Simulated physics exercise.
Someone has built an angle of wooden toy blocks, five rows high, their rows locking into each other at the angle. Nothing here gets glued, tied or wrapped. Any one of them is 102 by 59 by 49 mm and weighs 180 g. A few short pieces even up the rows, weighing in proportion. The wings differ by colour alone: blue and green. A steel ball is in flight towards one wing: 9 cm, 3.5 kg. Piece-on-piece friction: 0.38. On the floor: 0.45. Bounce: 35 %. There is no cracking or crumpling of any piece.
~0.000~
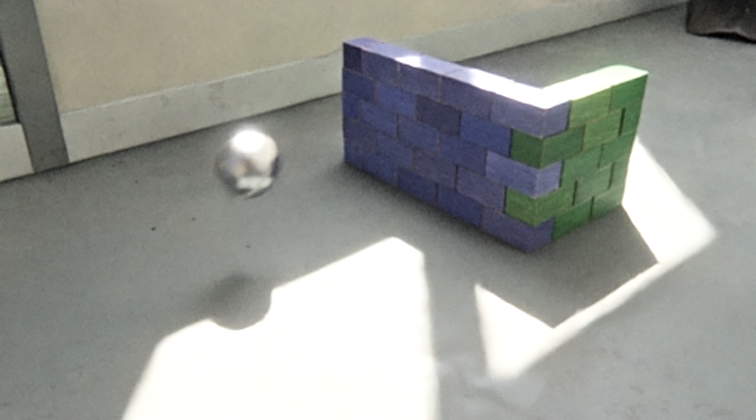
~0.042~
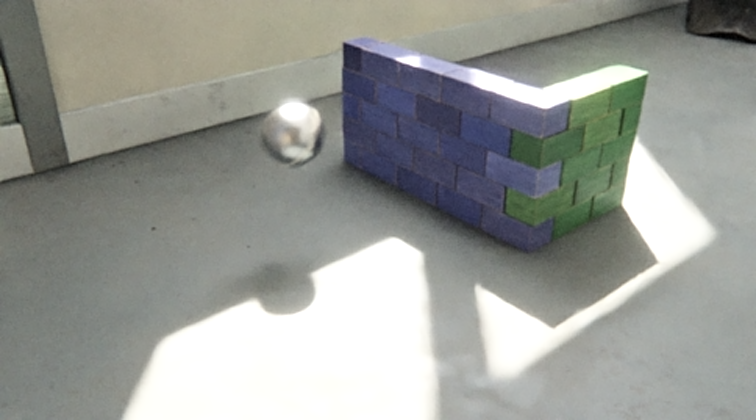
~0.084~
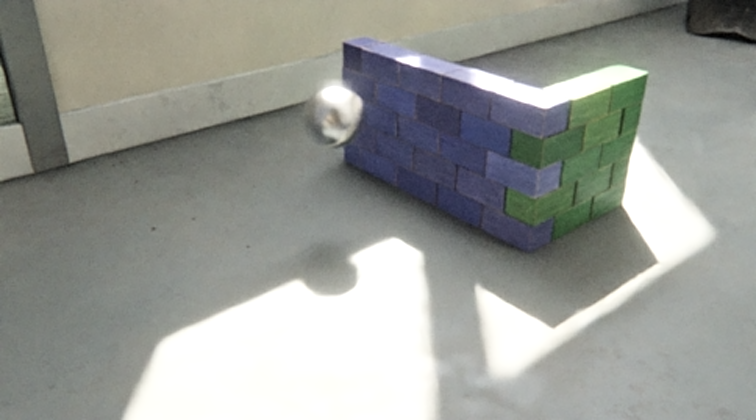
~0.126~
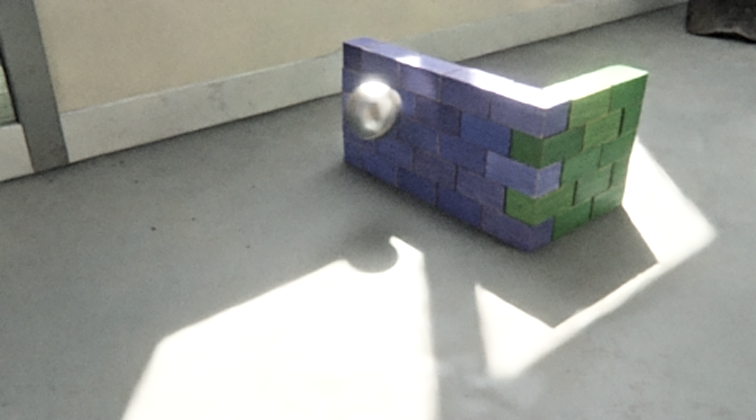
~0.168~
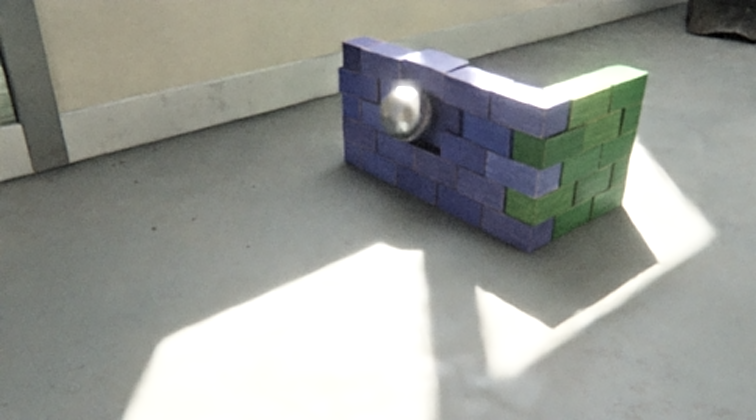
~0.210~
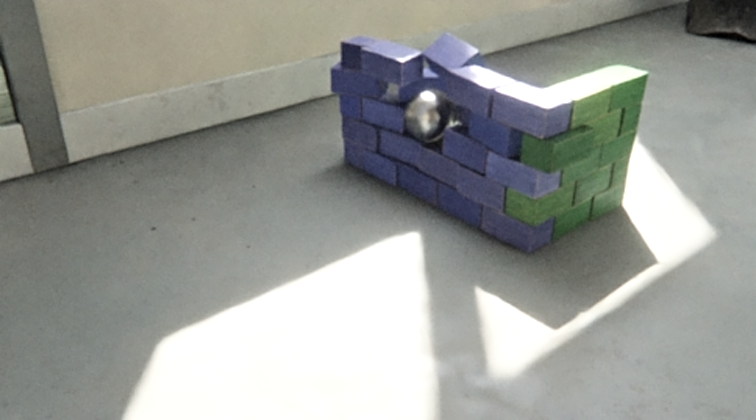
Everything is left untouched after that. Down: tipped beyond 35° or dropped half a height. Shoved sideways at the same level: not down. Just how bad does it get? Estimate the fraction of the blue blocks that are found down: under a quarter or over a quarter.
I would say over a quarter.
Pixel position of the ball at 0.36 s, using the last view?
You'll find it near (492, 125).
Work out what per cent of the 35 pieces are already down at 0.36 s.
By then, 15 per cent.
Around 0.36 s, ball still moving; 5 of the 23 blue blocks down (5 of 35 in all colours); top blue block on its side.
Around 0.66 s, ball still moving; 11 of the 23 blue blocks down (11 of 35 in all colours); top blue block tipped 4°, 19 cm lower.
Finally (1.4 s), ball rolling away; 11 of the 23 blue blocks down (11 of 35 in all colours); top blue block 20 cm lower; top green block unmoved. That is 48 per cent. Seen by the last camera, middles, top blue block near (716, 117), top green block near (577, 103).
